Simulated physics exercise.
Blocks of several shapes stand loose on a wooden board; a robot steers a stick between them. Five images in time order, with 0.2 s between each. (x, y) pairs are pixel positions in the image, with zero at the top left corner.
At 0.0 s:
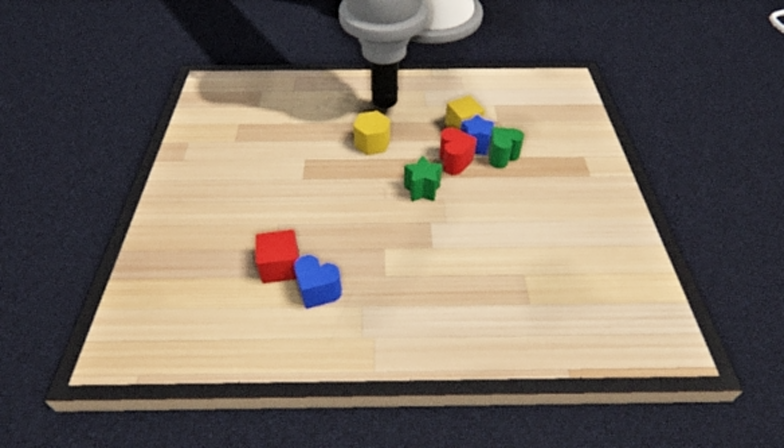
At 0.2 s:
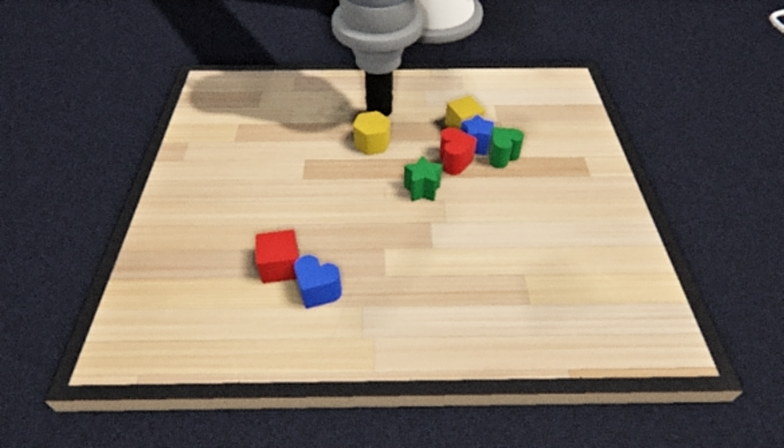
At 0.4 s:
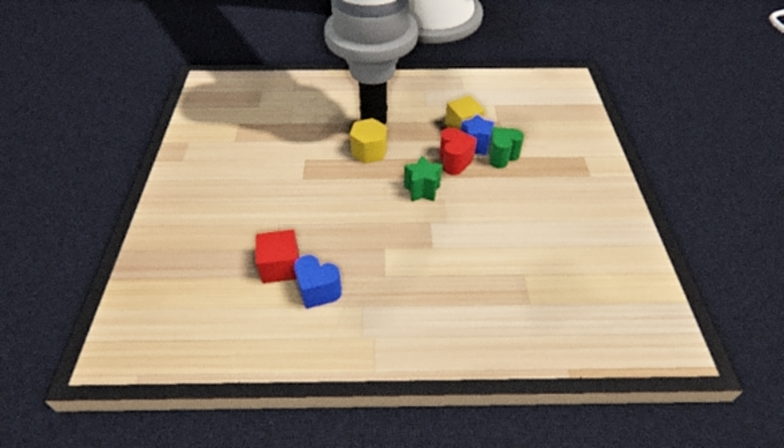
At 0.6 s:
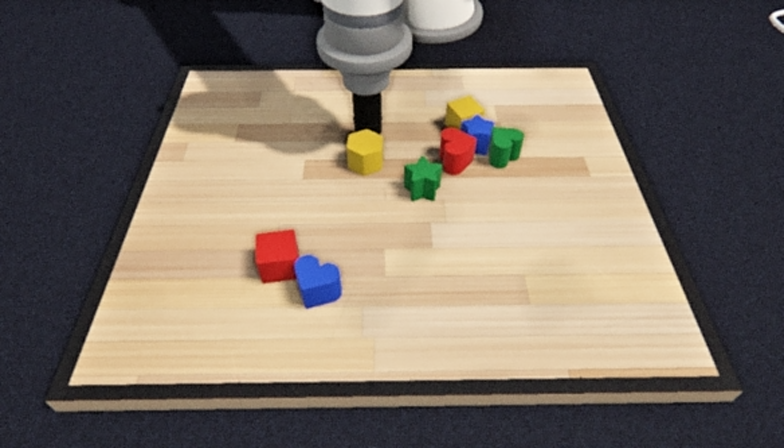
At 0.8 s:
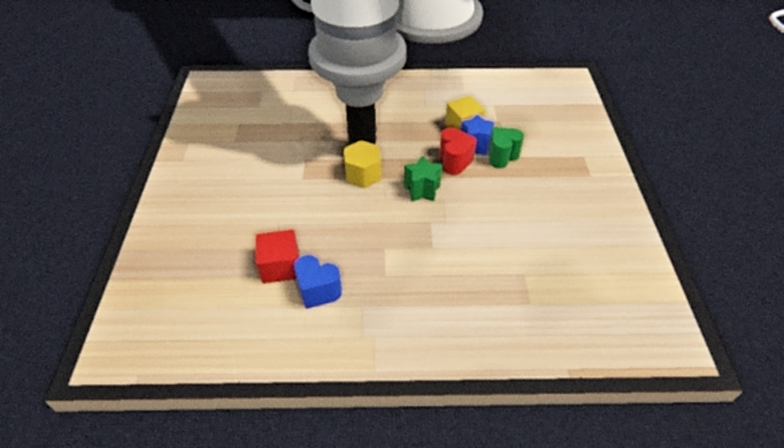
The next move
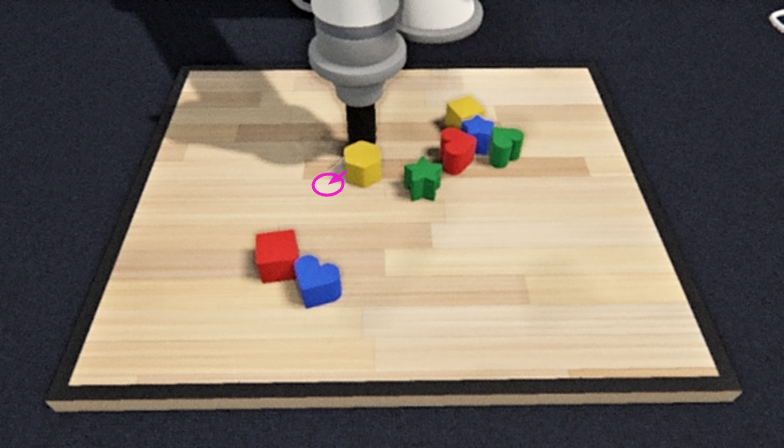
The robot's dark stick moved toward the yellow hexagon on the wooden board, then pushed it down and slightly left, while the red, blue, green and other yellow blocks stayed still.
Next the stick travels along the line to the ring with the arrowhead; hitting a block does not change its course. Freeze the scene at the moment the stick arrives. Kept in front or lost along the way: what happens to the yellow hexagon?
No longer ahead of the stick.
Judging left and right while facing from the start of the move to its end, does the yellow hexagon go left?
Yes
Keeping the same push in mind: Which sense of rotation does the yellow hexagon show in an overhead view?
It swings round anticlockwise.
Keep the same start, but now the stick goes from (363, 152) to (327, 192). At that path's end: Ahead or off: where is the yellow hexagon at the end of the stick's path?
It is no longer ahead.
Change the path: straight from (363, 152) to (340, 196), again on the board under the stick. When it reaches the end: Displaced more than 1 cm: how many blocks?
Put simply, one block is moved more than 1 cm.
The line goes from (363, 152) by way of (349, 169) to (328, 184).
The first path, step by step. Halfway along, stick at (348, 160); yellow hexagon at (360, 169), turned 40° anticlockwise.
At the end, stick at (327, 175); yellow hexagon at (357, 174), turned 65° anticlockwise; green star-shaped block unmoved.
